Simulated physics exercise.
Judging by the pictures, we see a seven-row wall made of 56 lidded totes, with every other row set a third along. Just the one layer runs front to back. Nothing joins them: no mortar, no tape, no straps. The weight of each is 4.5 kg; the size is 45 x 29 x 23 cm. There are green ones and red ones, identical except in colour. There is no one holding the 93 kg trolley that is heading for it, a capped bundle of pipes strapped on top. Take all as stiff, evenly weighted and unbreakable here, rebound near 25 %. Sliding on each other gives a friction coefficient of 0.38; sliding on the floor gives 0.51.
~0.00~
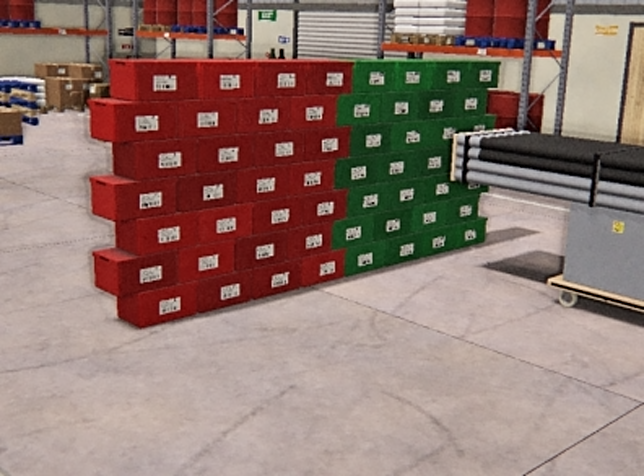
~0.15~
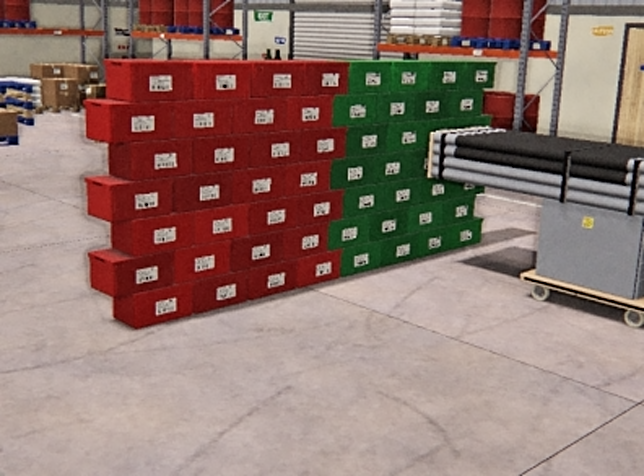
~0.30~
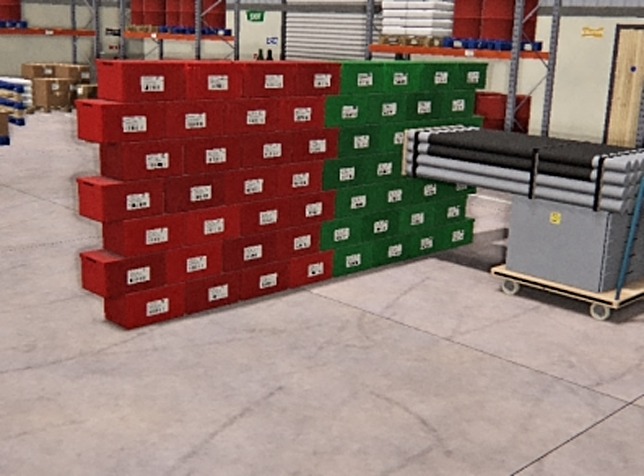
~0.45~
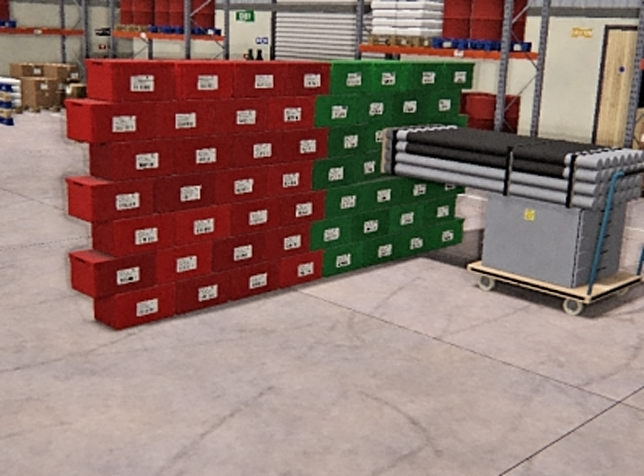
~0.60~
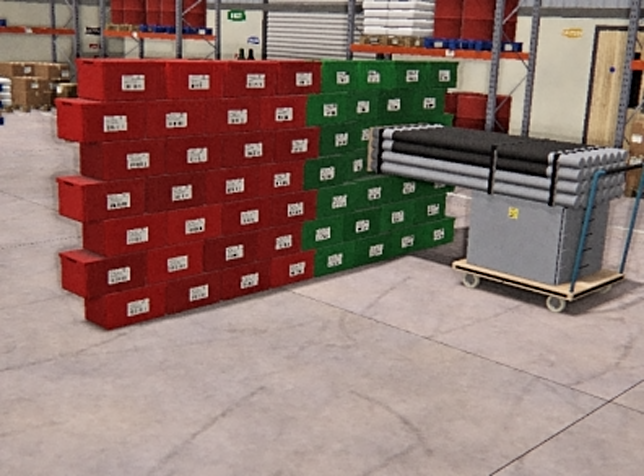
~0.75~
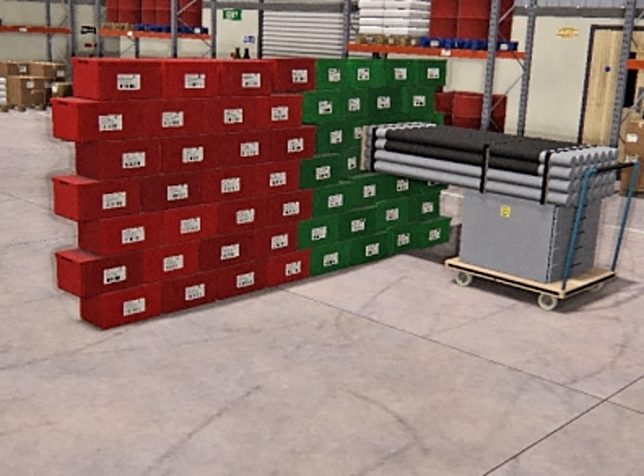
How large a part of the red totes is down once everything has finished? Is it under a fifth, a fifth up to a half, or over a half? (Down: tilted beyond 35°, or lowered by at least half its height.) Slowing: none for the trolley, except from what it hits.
The count left down will be less than one-fifth.
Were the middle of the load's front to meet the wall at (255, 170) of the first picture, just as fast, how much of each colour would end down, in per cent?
Then green ends 0 per cent down and red 0 per cent.
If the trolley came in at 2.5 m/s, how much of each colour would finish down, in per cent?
Share down, in per cent: Green 50, red 0.
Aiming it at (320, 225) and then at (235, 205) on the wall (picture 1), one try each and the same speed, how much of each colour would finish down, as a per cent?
Green 0 then 0, red 0 then 0 per cent.
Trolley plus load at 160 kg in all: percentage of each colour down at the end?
Result: Green 80, red 0 %.
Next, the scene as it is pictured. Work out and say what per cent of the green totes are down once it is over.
For green, it's 70 per cent down at the end.
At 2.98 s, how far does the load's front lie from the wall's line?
Roughly 40 cm past it.
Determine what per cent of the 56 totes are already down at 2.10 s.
30 percent by then.
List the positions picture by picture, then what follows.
In the first picture (we follow the side turned to the camera; the camera pans a little), load (459, 149) 39 cm short of the wall; top red tote (229, 81); top green tote (452, 76); no piece has moved.
Load (436, 147) 20 cm short of the wall; top red tote (225, 81), in the second picture.
Load (410, 144) 14 mm short of the wall; top red tote (216, 82), in the third picture.
Load (388, 143) 11 cm into the wall's line; top red tote (206, 81); top green tote (427, 77) displaced 25 mm; 12 stirred so far, in the fourth picture.
Load (374, 141) 17 cm into the wall's line; top red tote (198, 81); top green tote (411, 75) displaced 11 cm; 17 stirred so far, in the fifth picture.
Load (368, 140) 20 cm into the wall's line; top red tote (193, 80); top green tote (399, 73) tipped 5°; 22 stirred so far, in the sixth picture.
Around 1.22 s, load 26 cm past the wall's line, still rolling; none of the 28 red totes down (0 of 56 in all colours); top red tote unmoved; top green tote tipped 13°.
Around 1.76 s, load 34 cm past the wall's line, still rolling; none of the 28 red totes down (12 of 56 in all colours); top red tote unmoved; top green tote tipped 41°, 20 cm lower.
Around 2.10 s, load 37 cm past the wall's line, still rolling; 1 of the 28 red totes down (16 of 56 in all colours); top red tote unmoved; top green tote on its side.
Around 2.98 s, load 39 cm past the wall's line, stopped; 1 of the 28 red totes down (16 of 56 in all colours); top red tote unmoved; top green tote on its side.
Finally (4.5 s), load 39 cm past the wall's line, stopped; 1 of the 28 red totes down (20 of 56 in all colours); top red tote unmoved; top green tote on its side. That is 4 per cent. Seen by the last camera, middles, top red tote near (179, 79), top green tote near (223, 198).
